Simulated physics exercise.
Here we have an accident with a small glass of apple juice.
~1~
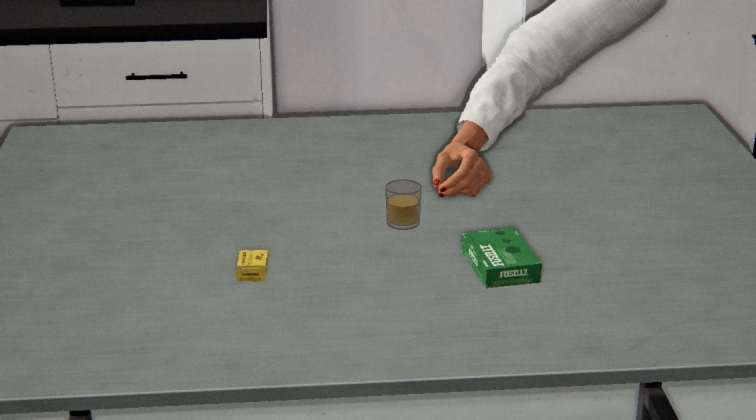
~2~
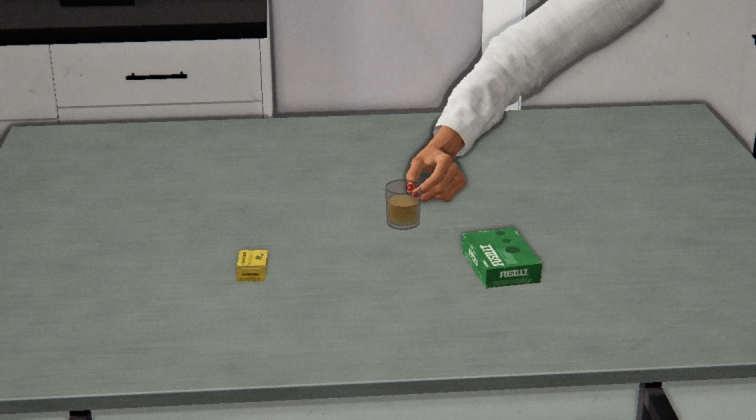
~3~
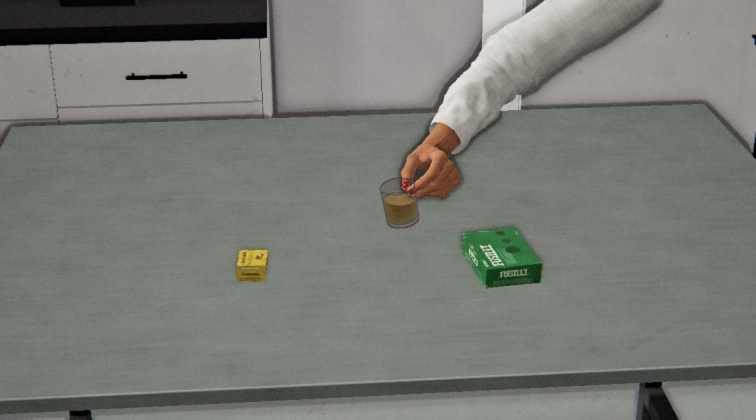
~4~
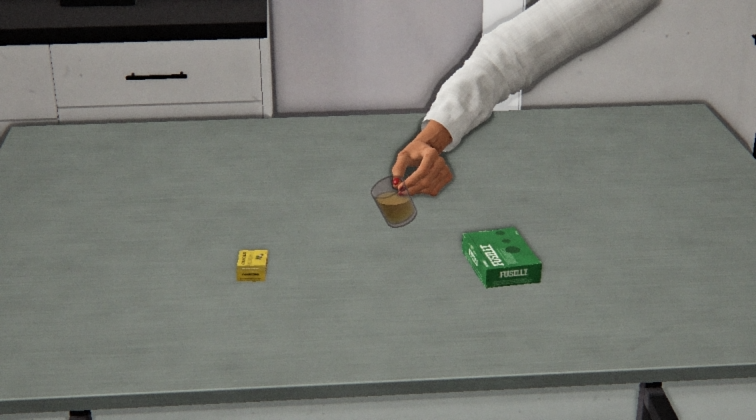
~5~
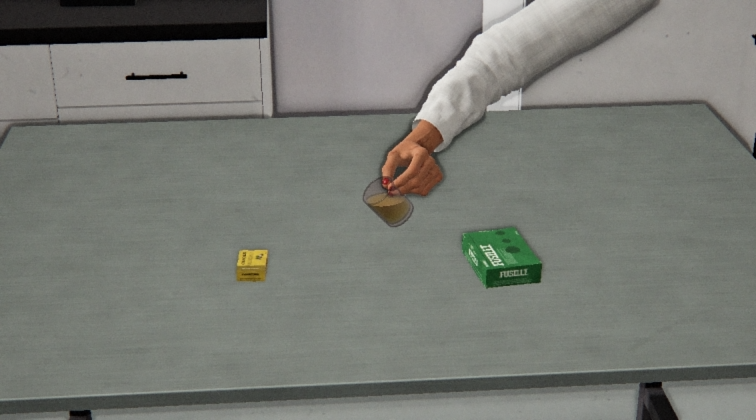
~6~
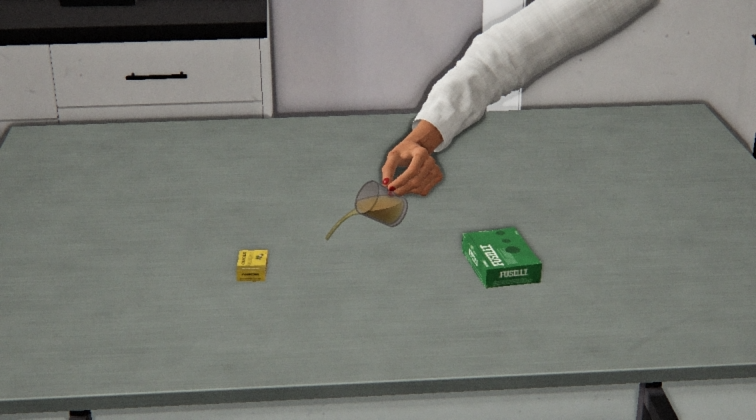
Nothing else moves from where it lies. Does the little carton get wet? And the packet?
The little carton: Yes, it gets wet. The packet: No, it stays dry.
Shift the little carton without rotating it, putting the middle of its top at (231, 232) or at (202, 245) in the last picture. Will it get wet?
The first try leaves it sitting in the spill; the second leaves it sitting in the spill.
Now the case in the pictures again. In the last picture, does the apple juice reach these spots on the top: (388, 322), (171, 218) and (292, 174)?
The first point is outside the spill, the next one is outside the spill, and the last one is outside the spill.
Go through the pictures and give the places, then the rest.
It stands upright; small glass (404, 203) about half full; little carton (252, 260); packet (501, 247), in the first picture.
The hand pushes it; small glass about half full, surface at (404, 200), in the second picture.
The hand pushes it; small glass (400, 202) about half full; packet (501, 247), in the third picture.
The hand pushes it; small glass (394, 200) tipped 25°; little carton (252, 260), in the fourth picture.
The hand pushes it; small glass (387, 201) tipped 40°, in the fifth picture.
It is falling; small glass (380, 204) tipped 55°; little carton (252, 260); packet (501, 247), in the sixth picture.
Soon after, the puddle covers about as much as a plate; the little carton is wet; the packet is dry.
In the end, the puddle covers about as much as a plate; the little carton is wet; the packet is dry.
